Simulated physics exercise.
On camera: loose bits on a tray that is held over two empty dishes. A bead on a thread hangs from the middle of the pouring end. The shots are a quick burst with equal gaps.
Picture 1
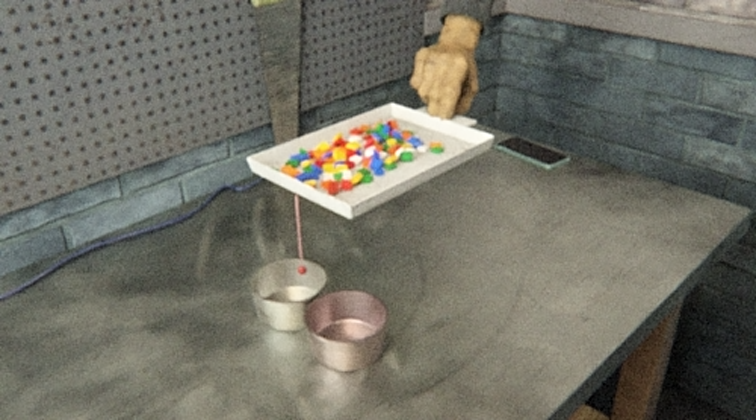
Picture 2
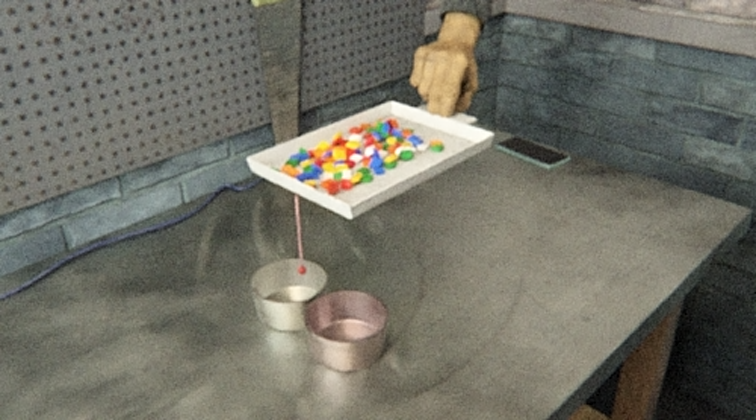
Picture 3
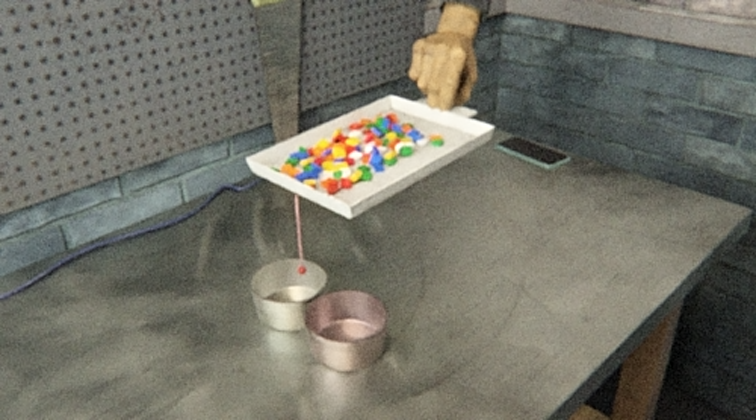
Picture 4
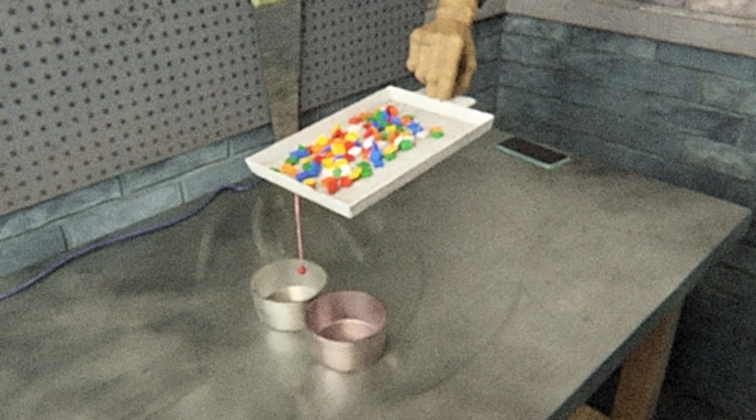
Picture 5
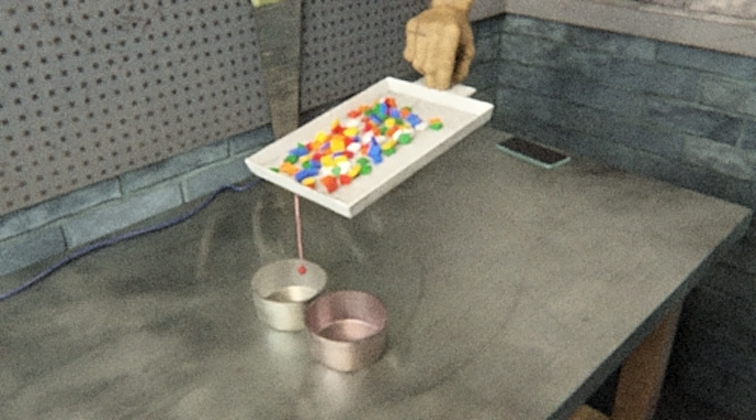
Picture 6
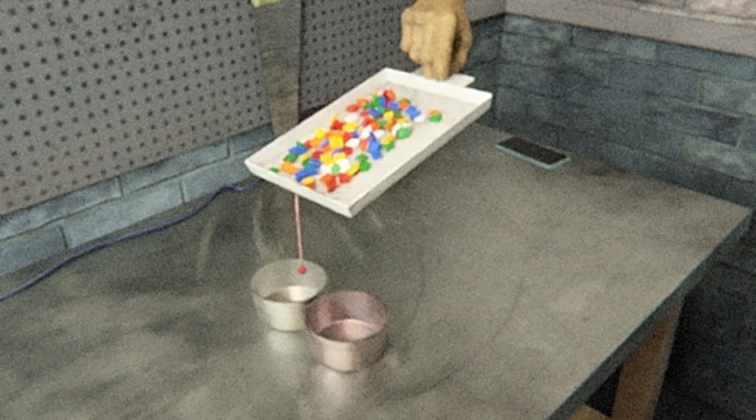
A tan-gloved hand grips the far end of a white tray above a grey metal worktable, seen from above at an angle, with perforated panels and blue-grey brick behind. Multicoloured bits cover the tray, a red bead hangs on a thread beneath its near end, and a silvery dish and a pinkish one sit below. The hand gradually raises the far end, tilting the tray slightly, while the camera stays still.
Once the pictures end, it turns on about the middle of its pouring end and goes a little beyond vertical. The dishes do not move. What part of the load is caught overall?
Together they catch under half.
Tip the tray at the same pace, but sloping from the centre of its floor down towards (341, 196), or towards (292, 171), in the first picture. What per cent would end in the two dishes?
Roughly 70 per cent, and 10 per cent.
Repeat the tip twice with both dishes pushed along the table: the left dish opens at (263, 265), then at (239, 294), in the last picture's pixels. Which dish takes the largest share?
At the first place the dish on the left, at the second left.
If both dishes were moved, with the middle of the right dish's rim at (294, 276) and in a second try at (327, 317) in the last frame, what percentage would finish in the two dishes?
First some 20, then 60 per cent.
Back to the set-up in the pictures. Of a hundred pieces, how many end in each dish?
For the left dish some 30 %, for the right dish some 0 %.
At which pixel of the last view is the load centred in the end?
Around (248, 323).
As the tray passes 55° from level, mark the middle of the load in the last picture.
Near (293, 150).
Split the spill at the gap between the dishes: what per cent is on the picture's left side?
About 100 per cent.
Shortly afterwards, tray tipped steeply; the whole lot on the tray.
Next, tray tipped right over; the bulk on the tray; a little in the left dish; a little outside both.
Some moments later, tray tipped past a quarter turn; only a few in the right dish; near a quarter in the left dish; near two thirds outside both.
In the end, tray tipped past a quarter turn; only a few in the right dish; near a quarter in the left dish; near two thirds outside both.
